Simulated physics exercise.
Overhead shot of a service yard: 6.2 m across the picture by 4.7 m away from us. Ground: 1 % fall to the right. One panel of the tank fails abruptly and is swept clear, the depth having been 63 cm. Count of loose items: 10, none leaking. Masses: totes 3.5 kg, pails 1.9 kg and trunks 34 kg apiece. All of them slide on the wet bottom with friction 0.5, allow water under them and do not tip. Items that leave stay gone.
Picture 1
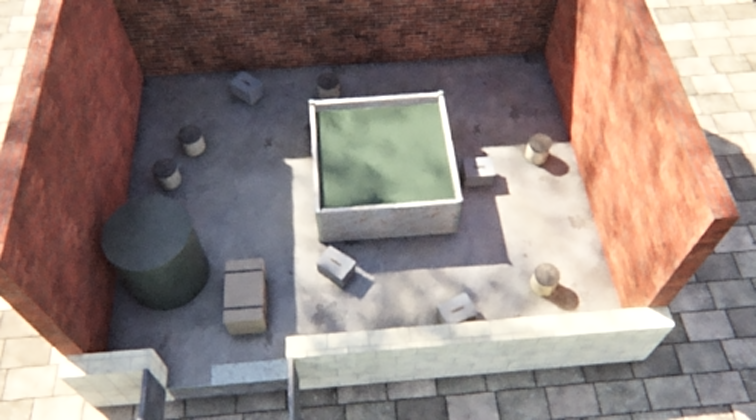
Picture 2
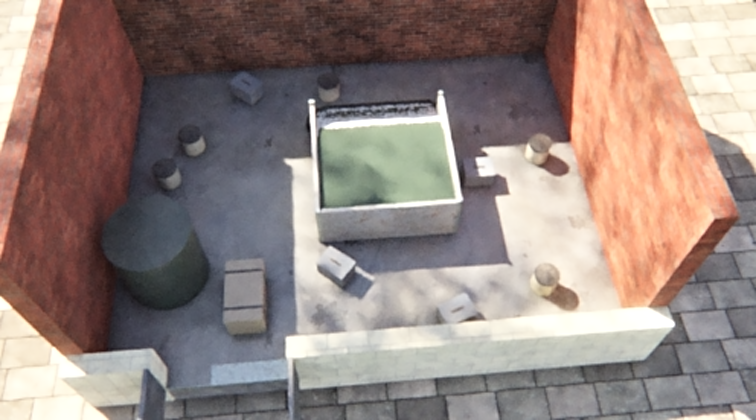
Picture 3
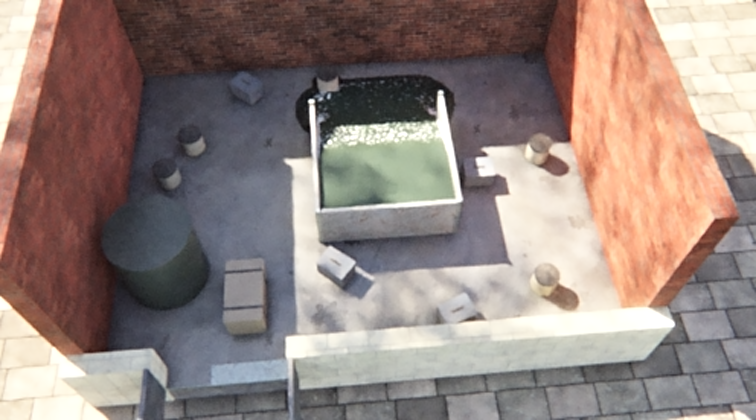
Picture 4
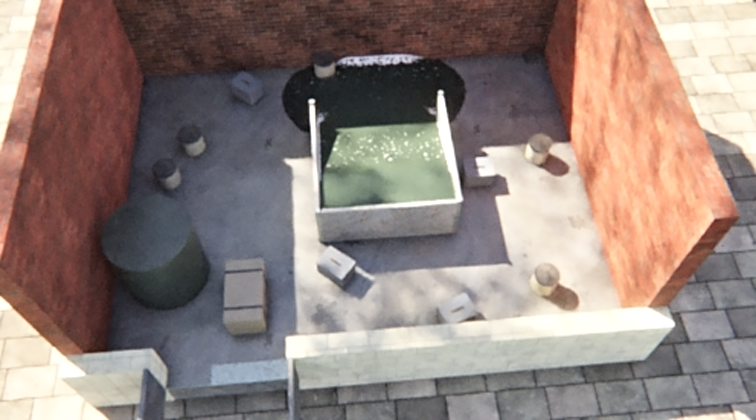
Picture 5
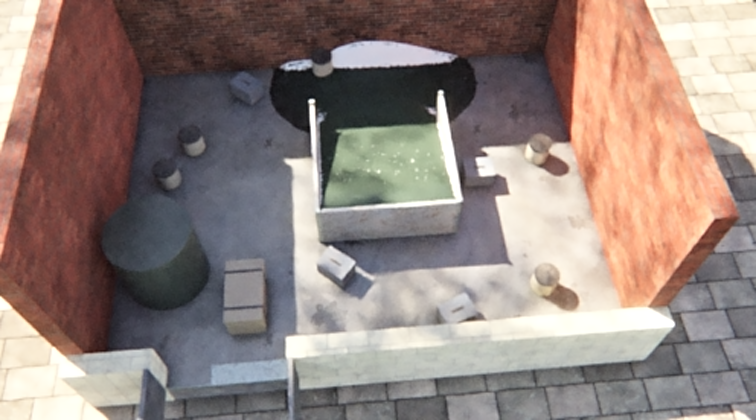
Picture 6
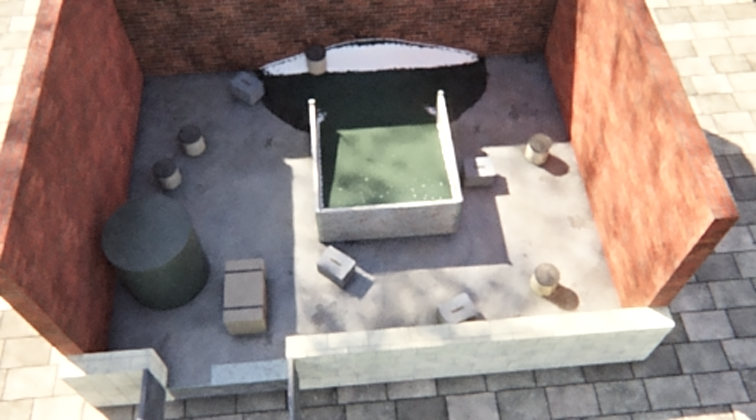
Green water sits level in a square, pale-walled tank in a brick-walled yard until the tank's far panel gives way. The water pours out behind it, spreading in a dark, rounded pool toward the back wall, and nudges one nearby pail slightly back and left while the other scattered items stay put.
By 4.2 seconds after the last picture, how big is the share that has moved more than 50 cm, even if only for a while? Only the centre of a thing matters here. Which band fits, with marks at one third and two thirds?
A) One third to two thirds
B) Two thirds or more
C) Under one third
The answer is B.
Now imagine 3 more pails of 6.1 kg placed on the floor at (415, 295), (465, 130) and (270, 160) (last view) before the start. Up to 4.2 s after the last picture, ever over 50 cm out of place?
So it's stays below, then stays below, then stays below.
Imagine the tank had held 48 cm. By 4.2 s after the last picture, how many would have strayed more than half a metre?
It would come to 6 of them.
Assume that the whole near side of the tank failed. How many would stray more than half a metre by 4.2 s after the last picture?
The count would be 6.
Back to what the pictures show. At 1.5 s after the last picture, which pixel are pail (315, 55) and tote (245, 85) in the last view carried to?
They should sit about (139, 122) and (205, 146) in the last view.
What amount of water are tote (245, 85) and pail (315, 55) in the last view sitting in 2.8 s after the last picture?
I'd put it at 4 cm and 15 cm respectively.
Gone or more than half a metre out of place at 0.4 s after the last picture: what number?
I make it 1 by then.
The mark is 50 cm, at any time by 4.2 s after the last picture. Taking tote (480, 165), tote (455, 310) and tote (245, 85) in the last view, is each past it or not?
Well, in turn that's not reaching it, topping it, topping it.
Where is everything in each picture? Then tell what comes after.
In the first picture, a pail at (328, 80), on the bottom; a tote at (457, 309), on the bottom; water covers 3.0 m2; 0 of 10 have shifted.
In the second picture, a pail at (328, 80) rests on the ground; a tote at (457, 309) rests on the ground; 3.9 m2 under water; 0 of 10 have shifted.
In the third picture, a pail at (327, 73) rests on the ground, 15 cm from its start; a tote at (457, 309) rests on the ground; 5.0 m2 under water; 1 of 10 have shifted.
In the fourth picture, a pail at (324, 58), on the bottom, 44 cm from its start; a tote at (457, 309), on the bottom; 6.2 m2 under water; 1 of 10 have shifted.
In the fifth picture, a pail at (322, 56) floats, 45 cm from its start; a tote at (457, 309), on the bottom; water covers 6.7 m2; 1 of 10 have shifted.
In the sixth picture, a pail at (316, 53), afloat, 46 cm from its start; a tote at (457, 309) rests on the ground; water covers 7.0 m2; 1 of 10 have shifted.
Then, 0.4 s after the last picture 1 of 10 are over 50 cm from their spots; 1 afloat.
Then, 1.5 s after the last picture 2 of 10 are over 50 cm from their spots; 1 afloat.
Then, 2.8 s after the last picture 6 of 10 are over 50 cm from their spots; 4 afloat.
Then, 4.2 s after the last picture 7 of 10 are over 50 cm from their spots, and 7 have been at some point; 5 afloat.
